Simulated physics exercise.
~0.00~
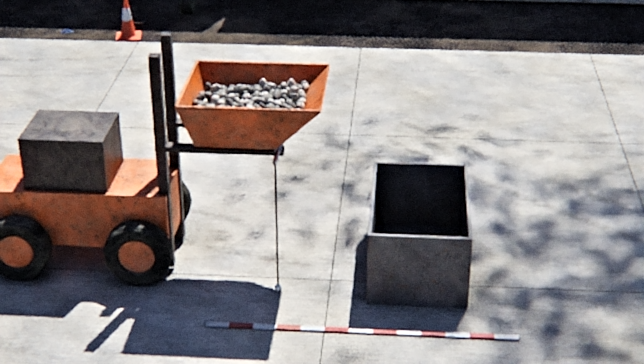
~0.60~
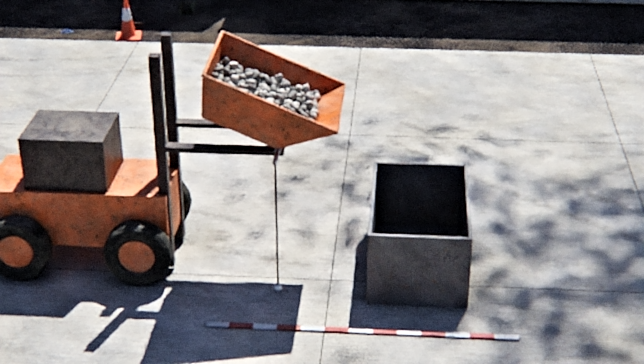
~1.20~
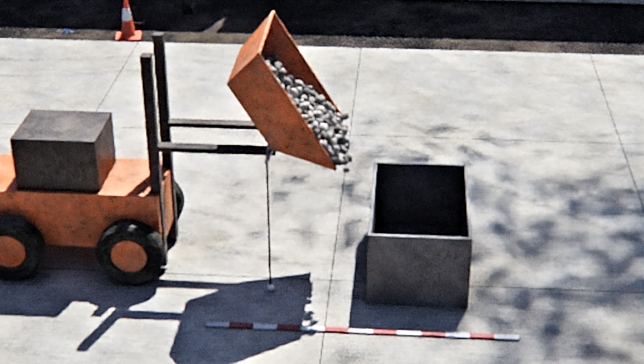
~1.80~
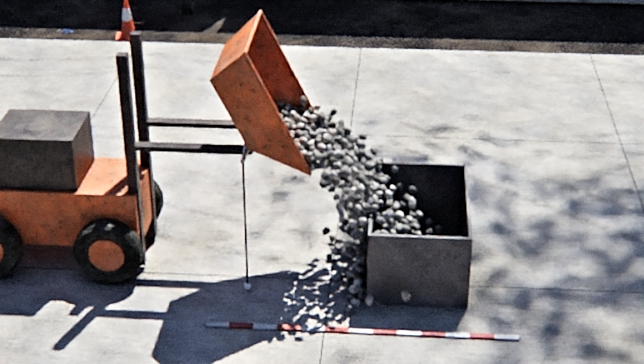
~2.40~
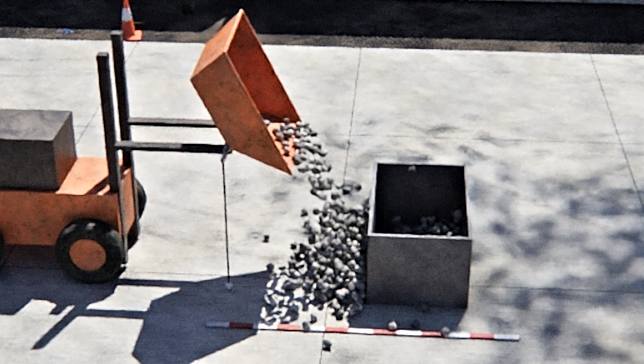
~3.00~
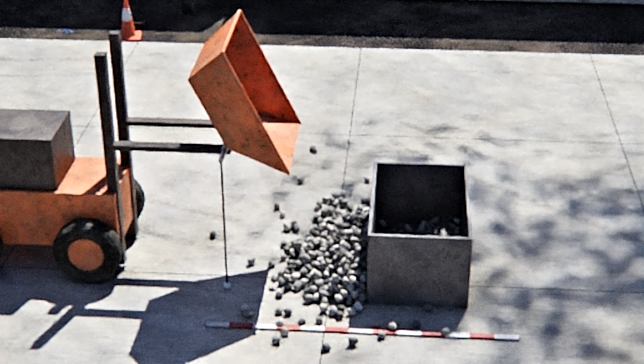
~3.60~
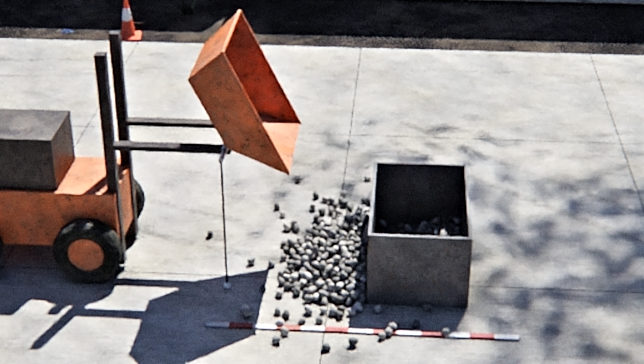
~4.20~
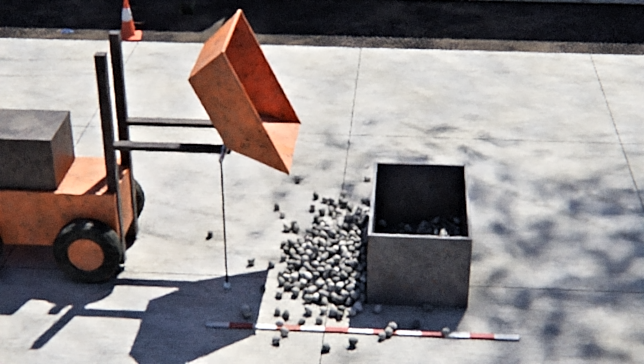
An orange forklift tipped its skip of grey stones toward a dark open bin while backing away to the left, so a few landed inside but most spilled onto the concrete, ending in a heap against the bin's near side.
